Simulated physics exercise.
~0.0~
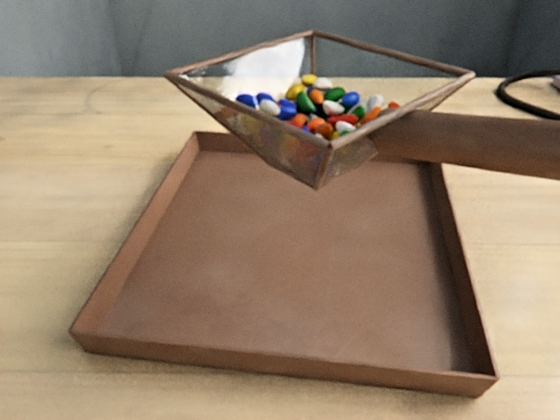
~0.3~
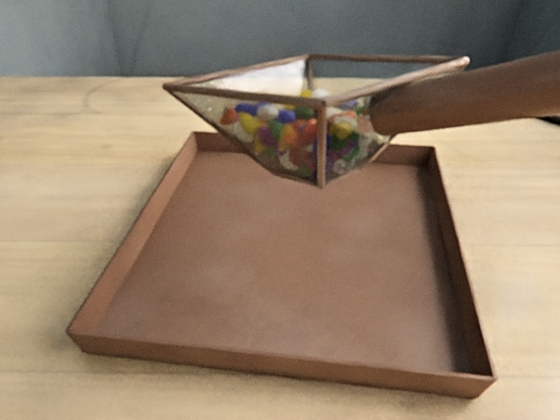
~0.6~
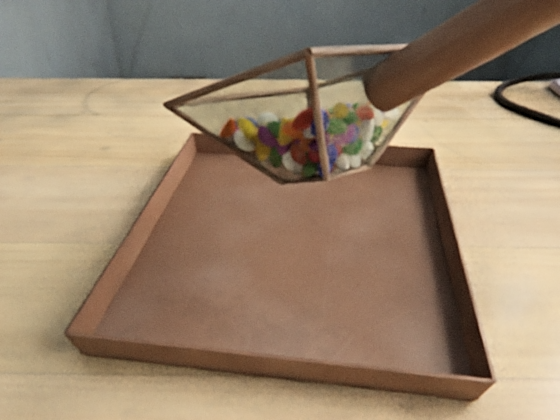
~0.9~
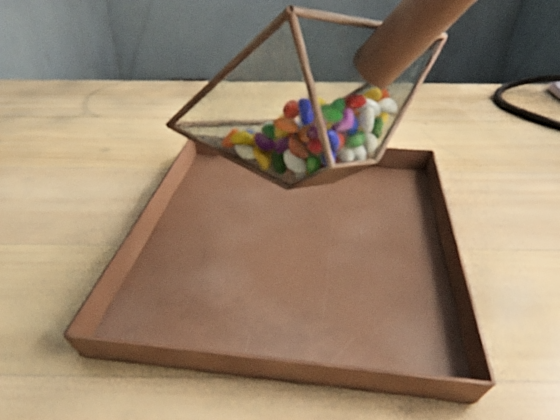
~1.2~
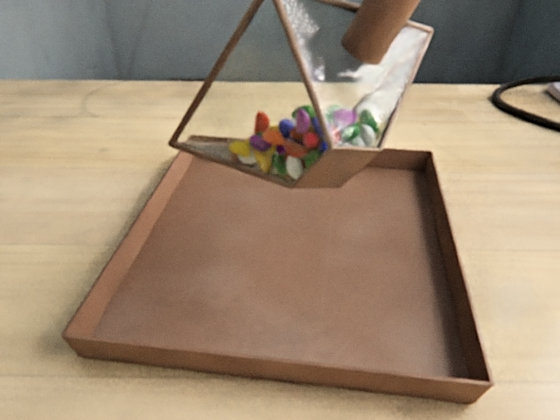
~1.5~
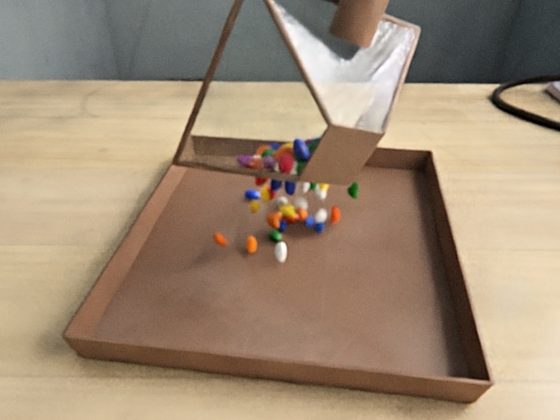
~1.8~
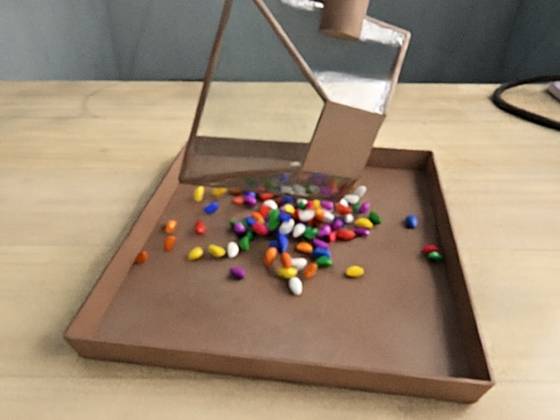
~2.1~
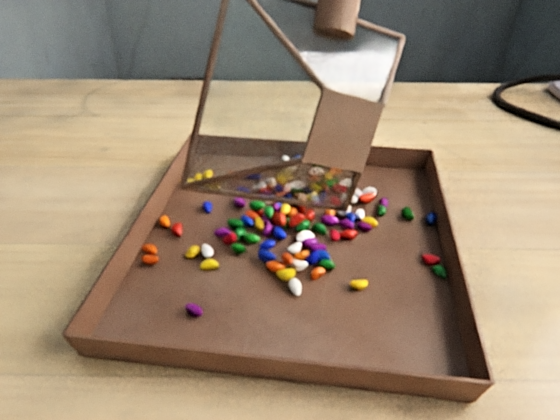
A clear, copper-edged scoop filled with multicoloured jelly beans hangs from a brown handle above the back of an empty, square brown tray on a wooden table. The handle swings upward as the scoop turns steadily, and the beans slide and pile against its lower side. Nothing falls until the scoop is steeply tipped, when a cluster of beans spills over the edge toward the tray. The rest follow, bouncing and scattering across the tray, mostly toward its back and middle. The scoop ends upturned over the tray, with the beans lying in a loose, colourful heap and a few strays around it.
